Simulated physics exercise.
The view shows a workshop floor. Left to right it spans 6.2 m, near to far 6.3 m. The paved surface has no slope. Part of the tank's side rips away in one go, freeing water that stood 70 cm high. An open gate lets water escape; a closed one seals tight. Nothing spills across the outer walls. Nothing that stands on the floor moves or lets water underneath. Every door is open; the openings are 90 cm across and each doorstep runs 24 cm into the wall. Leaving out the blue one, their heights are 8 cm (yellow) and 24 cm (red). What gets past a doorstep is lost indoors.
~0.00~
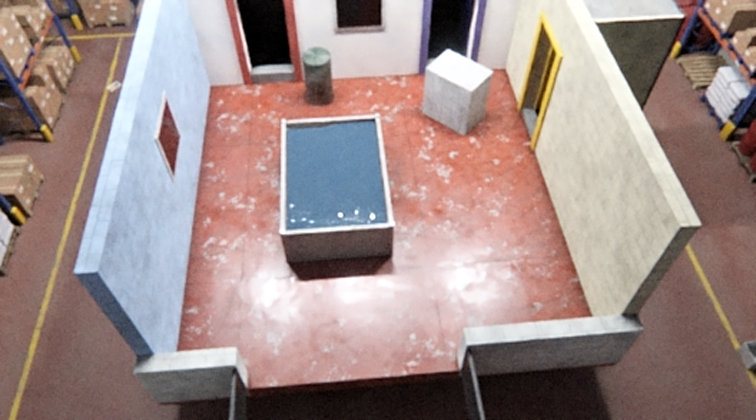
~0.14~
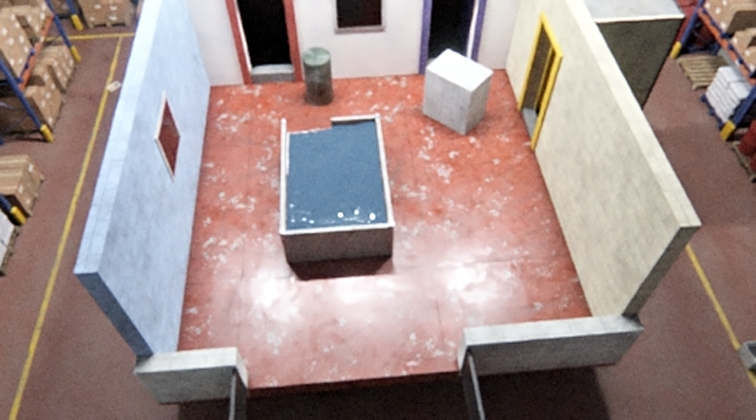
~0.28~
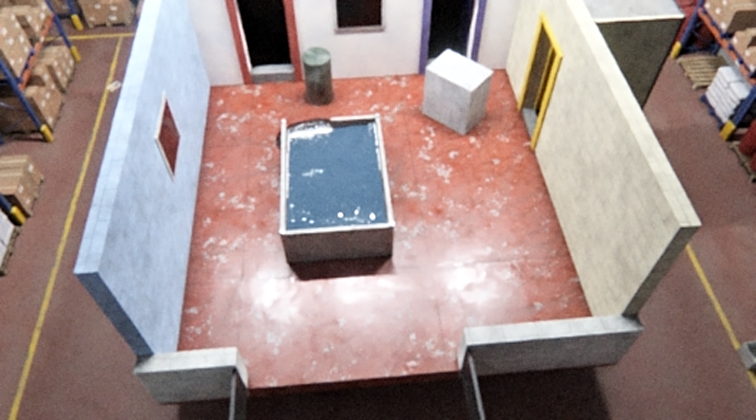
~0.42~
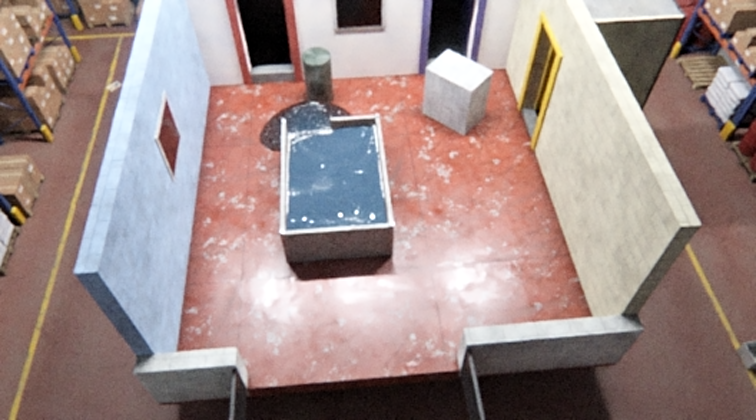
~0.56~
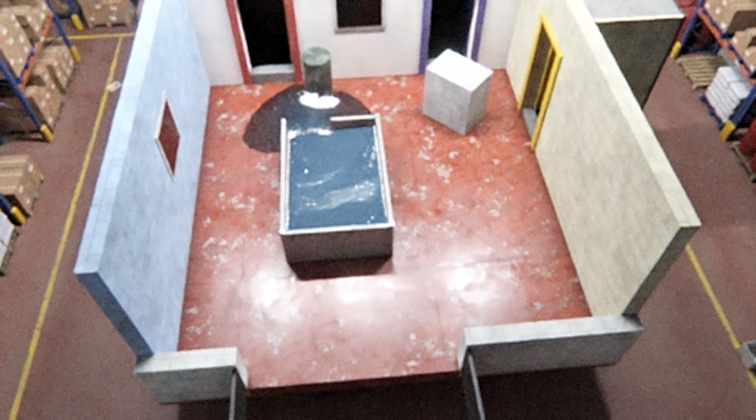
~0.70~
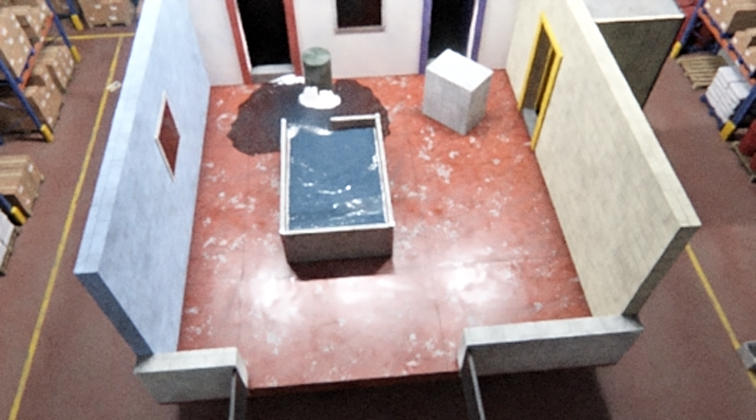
At the start, a rectangular tank of blue water stands still on a red floor between blue and cream walls. Part of its far side gives way, and water pours out behind it, spreading in a dark, widening puddle around the green cylinder toward the back wall.
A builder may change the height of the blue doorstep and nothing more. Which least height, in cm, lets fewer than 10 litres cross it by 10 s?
At least 9 cm or so.
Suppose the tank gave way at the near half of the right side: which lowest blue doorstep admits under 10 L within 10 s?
About 11.0 cm.
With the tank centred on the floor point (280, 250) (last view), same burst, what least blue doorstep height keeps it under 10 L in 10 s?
About 10.0 cm.
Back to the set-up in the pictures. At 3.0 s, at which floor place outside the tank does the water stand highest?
At about (210, 91).
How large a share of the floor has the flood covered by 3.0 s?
About 35 per cent.
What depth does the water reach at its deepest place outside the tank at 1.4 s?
Roughly 44 cm.
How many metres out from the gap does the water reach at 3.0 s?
Roughly 4.6 m.
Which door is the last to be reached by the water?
The yellow one.
After 1.4 s water covers 15 % of the floor, deepest (44 cm) near (317, 109); it has not reached the blue door.
After 3.0 s water covers 35 % of the floor, deepest (35 cm) near (210, 91); 8 cm at the blue door, 0 litres in over its 17 cm doorstep.
After 10.0 s water covers 95 % of the floor, deepest (12 cm) near (505, 74); 8 cm at the blue door, 0 litres in over its 17 cm doorstep.
At the blue door as built, the water arrived by 1.6 s and peaked near 12 cm at 6.6 s.
Run again over the same 10 s with other heights there, 17 litres in over 8 cm, 5 litres over 10.5 cm. The limit of 10 litres is kept from about 9 cm up.
